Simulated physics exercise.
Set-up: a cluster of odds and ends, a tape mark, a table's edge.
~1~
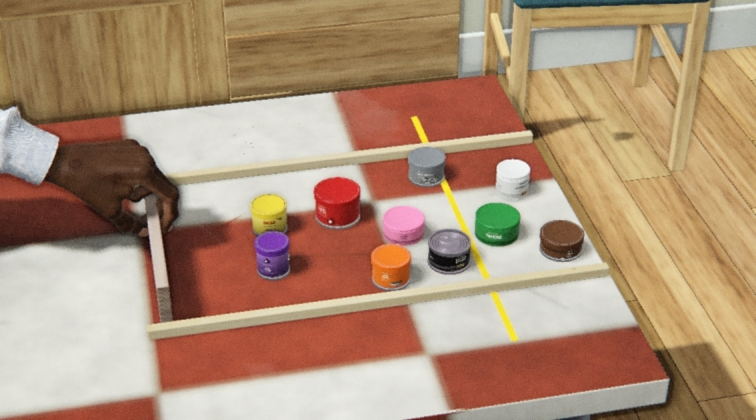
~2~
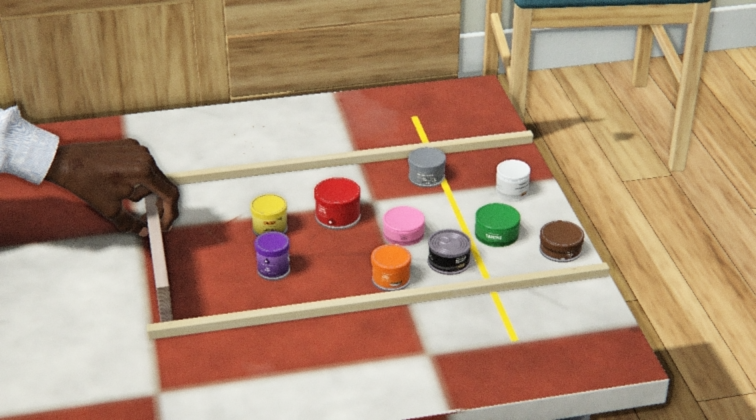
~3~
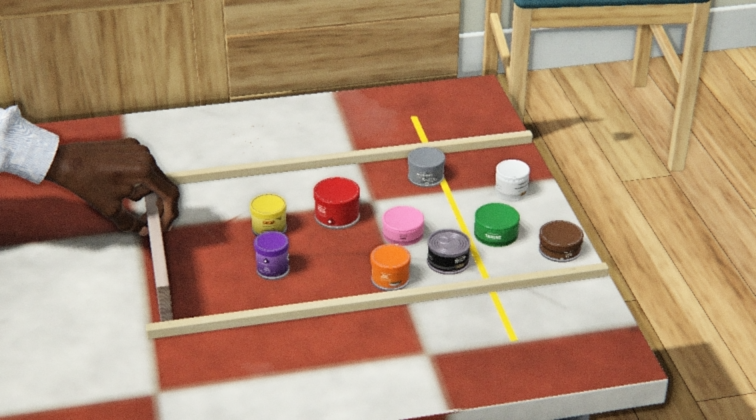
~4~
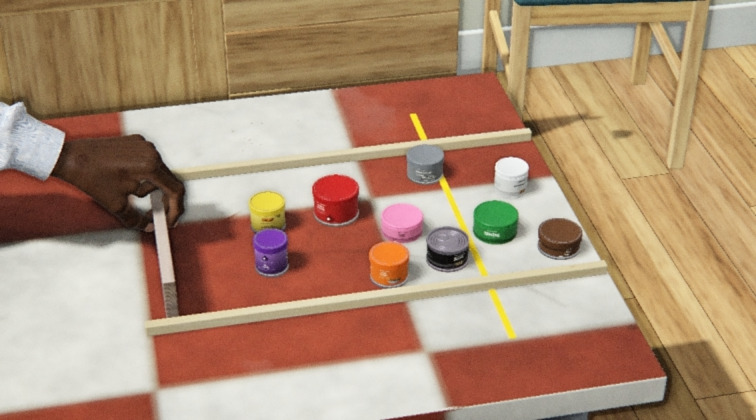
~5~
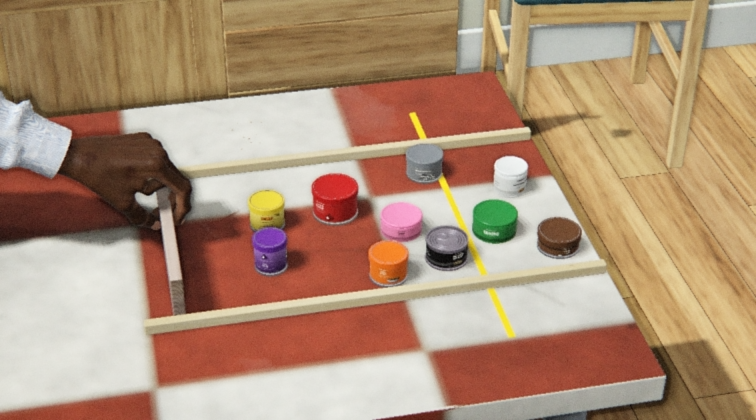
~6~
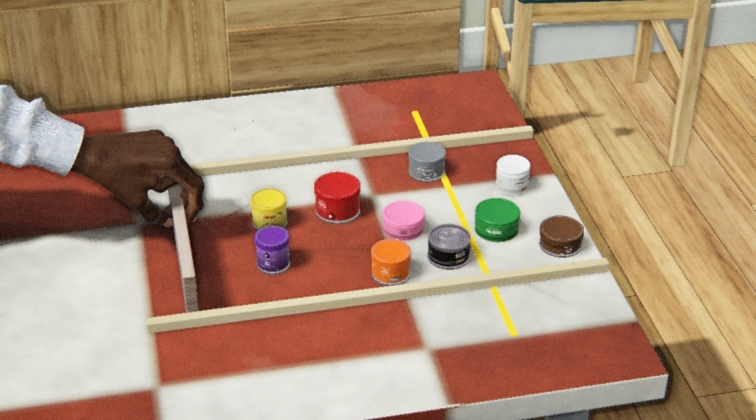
A hand slides a board slowly right across a table toward a cluster of colourful tubs.
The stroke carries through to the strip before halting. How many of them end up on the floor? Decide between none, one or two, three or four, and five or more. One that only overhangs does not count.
Once it stops, the band for pieces knocked off is zero, pretty clearly.
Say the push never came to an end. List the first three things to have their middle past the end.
Order, earliest first: Brown tin, white tub, green tub.
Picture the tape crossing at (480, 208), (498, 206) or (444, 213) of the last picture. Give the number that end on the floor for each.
Result per try: 0; 1; 0.
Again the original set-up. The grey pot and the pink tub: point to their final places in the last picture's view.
They finish at roughly (457, 156) and (483, 211) respectively.
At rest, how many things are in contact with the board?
5 are in contact with it.
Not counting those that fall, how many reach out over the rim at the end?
0 overhanging.
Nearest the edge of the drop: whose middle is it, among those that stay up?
Result: The brown tin.
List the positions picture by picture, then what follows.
The first frame shows brown tin (561, 241); white tub (513, 181); green tub (497, 225); board (155, 234); tape (459, 216).
The second frame shows white tub (513, 181); pink tub (404, 226).
The third frame shows green tub (497, 225); black tin (449, 252).
The fourth frame shows brown tin (560, 239); board (161, 230).
The fifth frame shows white tub (510, 177); yellow tin (267, 213).
The sixth frame shows brown tin (561, 236); white tub (513, 176); green tub (497, 220); board (180, 225); tape (459, 211).
A little later, none off yet; brown tin at rest near (561, 236); white tub at rest near (513, 176); green tub at rest near (497, 220).
Next, none off yet; brown tin at rest near (561, 236); white tub at rest near (513, 176); green tub at rest near (500, 219).
When it is over, the number that fall off is zero.
